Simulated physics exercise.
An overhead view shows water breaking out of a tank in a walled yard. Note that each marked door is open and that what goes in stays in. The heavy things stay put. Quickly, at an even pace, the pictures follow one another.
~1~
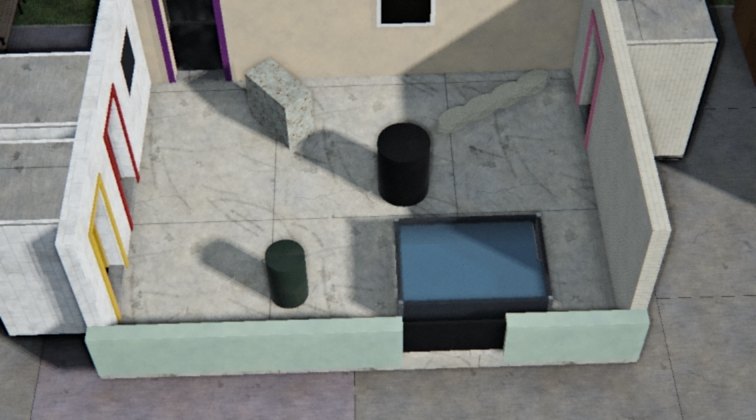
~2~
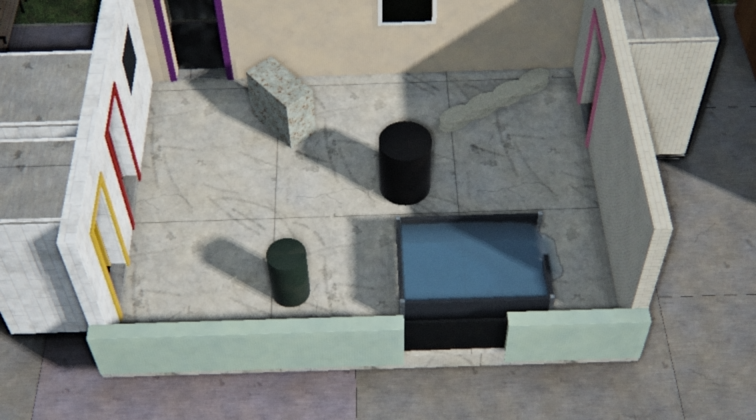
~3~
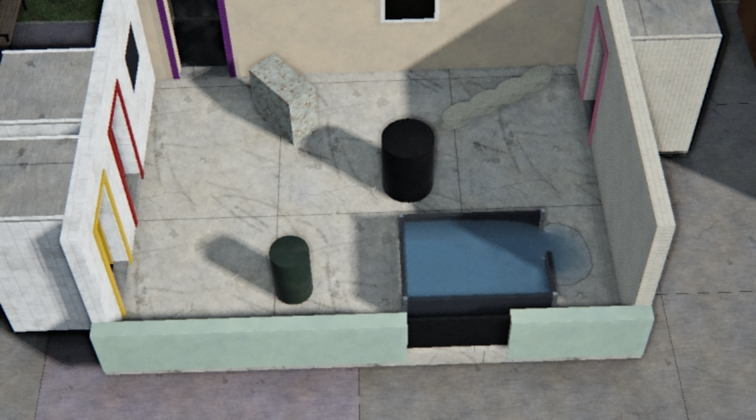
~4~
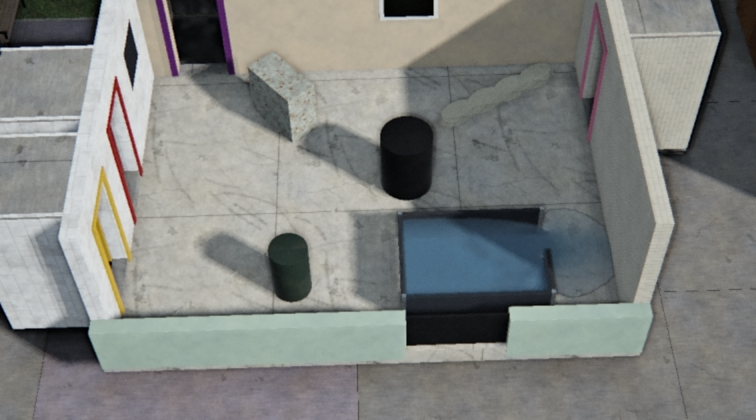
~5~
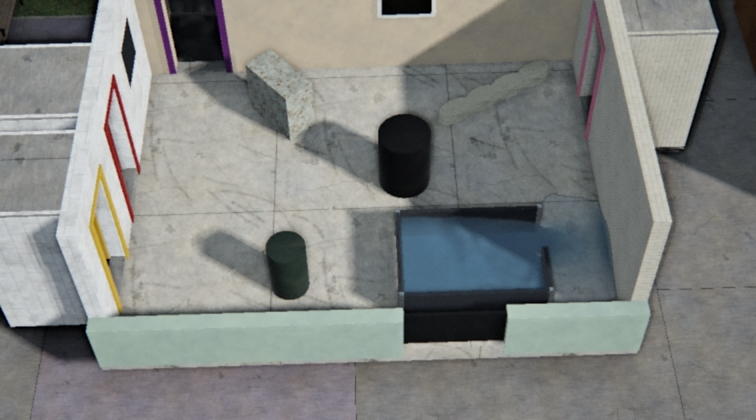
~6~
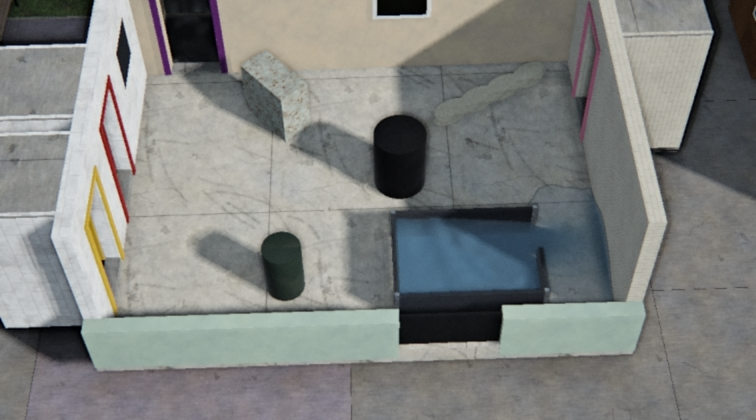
Water breaks out through the right side of a dark-rimmed blue tank in a pale walled yard, seen from high above. A black cylinder stands behind the tank, a dark green one to its left, and a speckled block near the back, with yellow and red door outlines on the left wall. The water spreads rightward over the floor to the wall, then backward along it, as the view shifts slightly.
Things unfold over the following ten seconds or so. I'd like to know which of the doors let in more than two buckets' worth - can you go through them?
Sure: The purple door does not; the red door does not; the yellow door does not; the pink door lets in more.
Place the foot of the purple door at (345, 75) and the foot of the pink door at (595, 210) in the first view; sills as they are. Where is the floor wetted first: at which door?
The pink-painted one.
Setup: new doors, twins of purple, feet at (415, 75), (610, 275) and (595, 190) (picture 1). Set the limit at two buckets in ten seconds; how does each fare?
First stays short of it, second crosses the line, third crosses the line.
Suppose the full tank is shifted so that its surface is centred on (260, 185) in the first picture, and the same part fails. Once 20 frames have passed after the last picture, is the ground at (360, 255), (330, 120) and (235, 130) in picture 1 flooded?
Soaked, parched, parched.
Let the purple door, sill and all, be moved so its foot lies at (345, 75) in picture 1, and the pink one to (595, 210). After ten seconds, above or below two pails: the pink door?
Result for pink: It ends up above.
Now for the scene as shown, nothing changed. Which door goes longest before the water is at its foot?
The purple-painted one.
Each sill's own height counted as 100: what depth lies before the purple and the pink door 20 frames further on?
In order: Roughly 0 and 110 in a hundred.
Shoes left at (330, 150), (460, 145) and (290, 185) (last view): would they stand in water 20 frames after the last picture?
Result, as listed: Not wetted / wetted / not wetted.
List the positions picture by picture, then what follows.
The tank at (471, 261) is whole and still, in the first picture.
The front is at a hidden place, out from the gap at (538, 252), in the second picture.
The front is at (586, 267), out from the gap at (541, 250), in the third picture.
Water pours out at (540, 248) and has run to (606, 234), in the fourth picture.
The front is at (599, 208), out from the gap at (538, 245), in the fifth picture.
Water pours out at (533, 246) and has run to (591, 194), in the sixth picture.
A moment on, water covers 10 % of the floor; the purple door not reached, the red door not reached, the yellow door not reached, the pink door not reached.
Next, water covers 15 % of the floor; the purple door not reached, the red door not reached, the yellow door not reached, the pink door wet at the sill, nothing in.
Then, water covers 25 % of the floor; the purple door not reached, the red door not reached, the yellow door not reached, the pink door wet at the sill, nothing in.
Later, water covers 50 % of the floor; the purple door not reached, the red door not reached, the yellow door wet at the sill, nothing in, the pink door over two buckets in.
In the end, water covers 75 % of the floor; the purple door wet at the sill, nothing in, the red door wet at the sill, nothing in, the yellow door wet at the sill, nothing in, the pink door far over two buckets in.
